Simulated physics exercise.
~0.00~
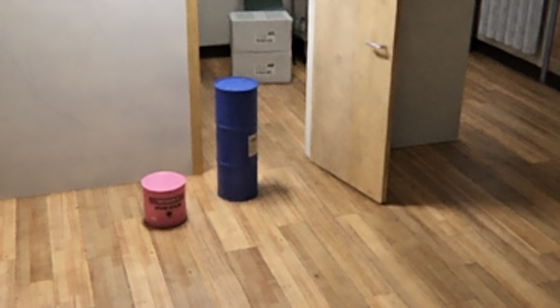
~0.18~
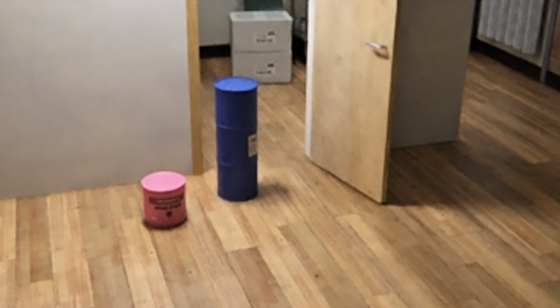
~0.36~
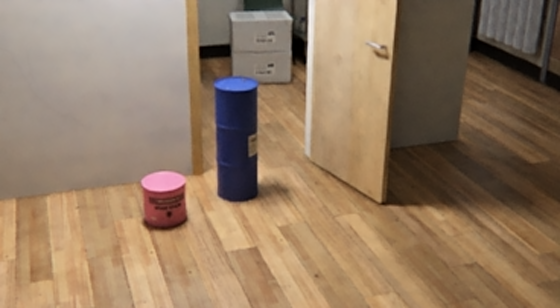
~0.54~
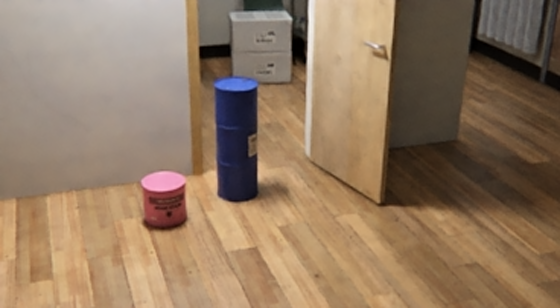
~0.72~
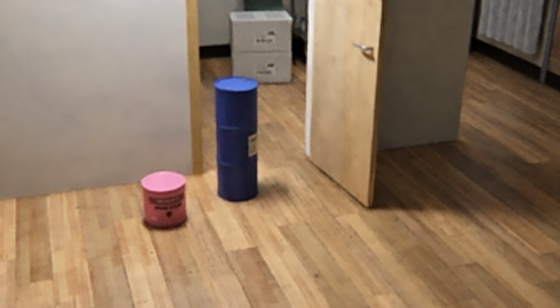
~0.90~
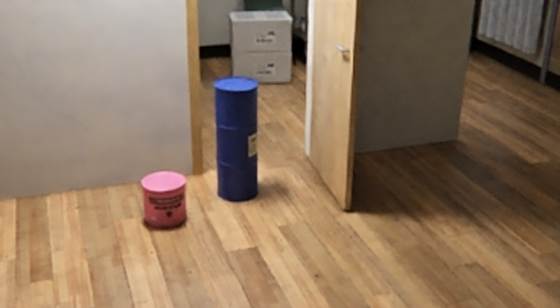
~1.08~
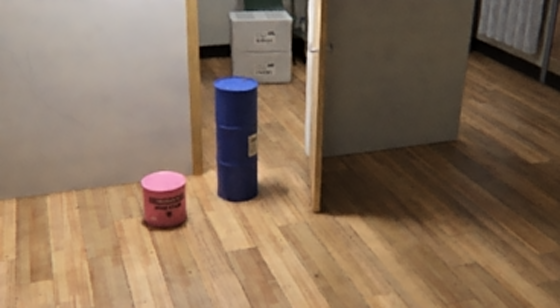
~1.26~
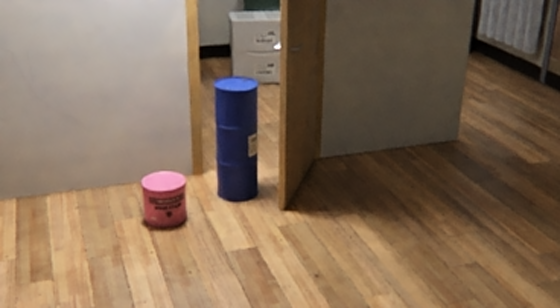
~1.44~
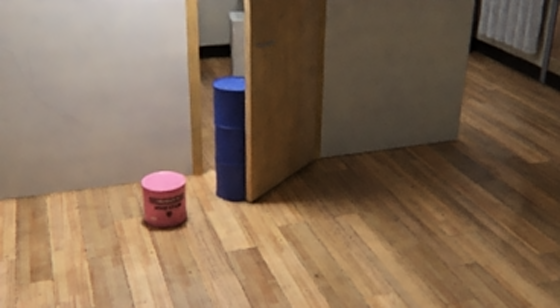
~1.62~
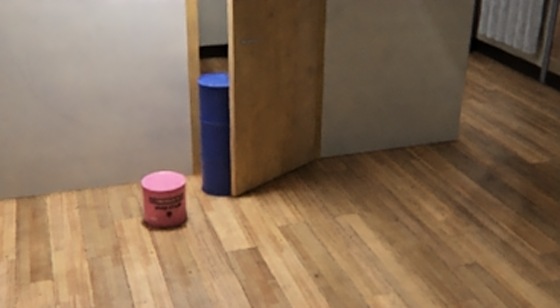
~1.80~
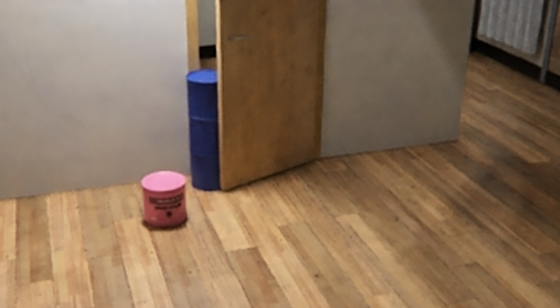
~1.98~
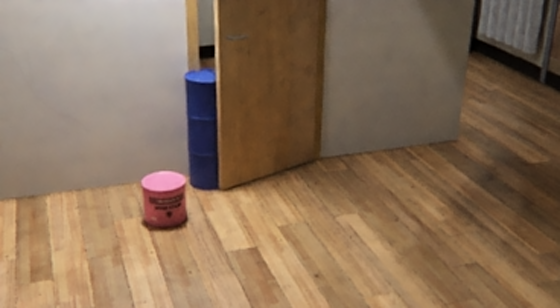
A room with a wood plank floor and pale grey partition walls is seen from a fixed, slightly raised viewpoint. A wooden door stands wide open to the right of a doorway, with a tall blue drum in front of the opening, a smaller pink pail to its left, and stacked pale boxes beyond. The door swings toward the left, gradually hiding the boxes, until it reaches the drum. The drum slides a short way left and back, staying upright as the door pushes it. The door comes to rest still partly open, with the drum standing at its edge and the pail unmoved.
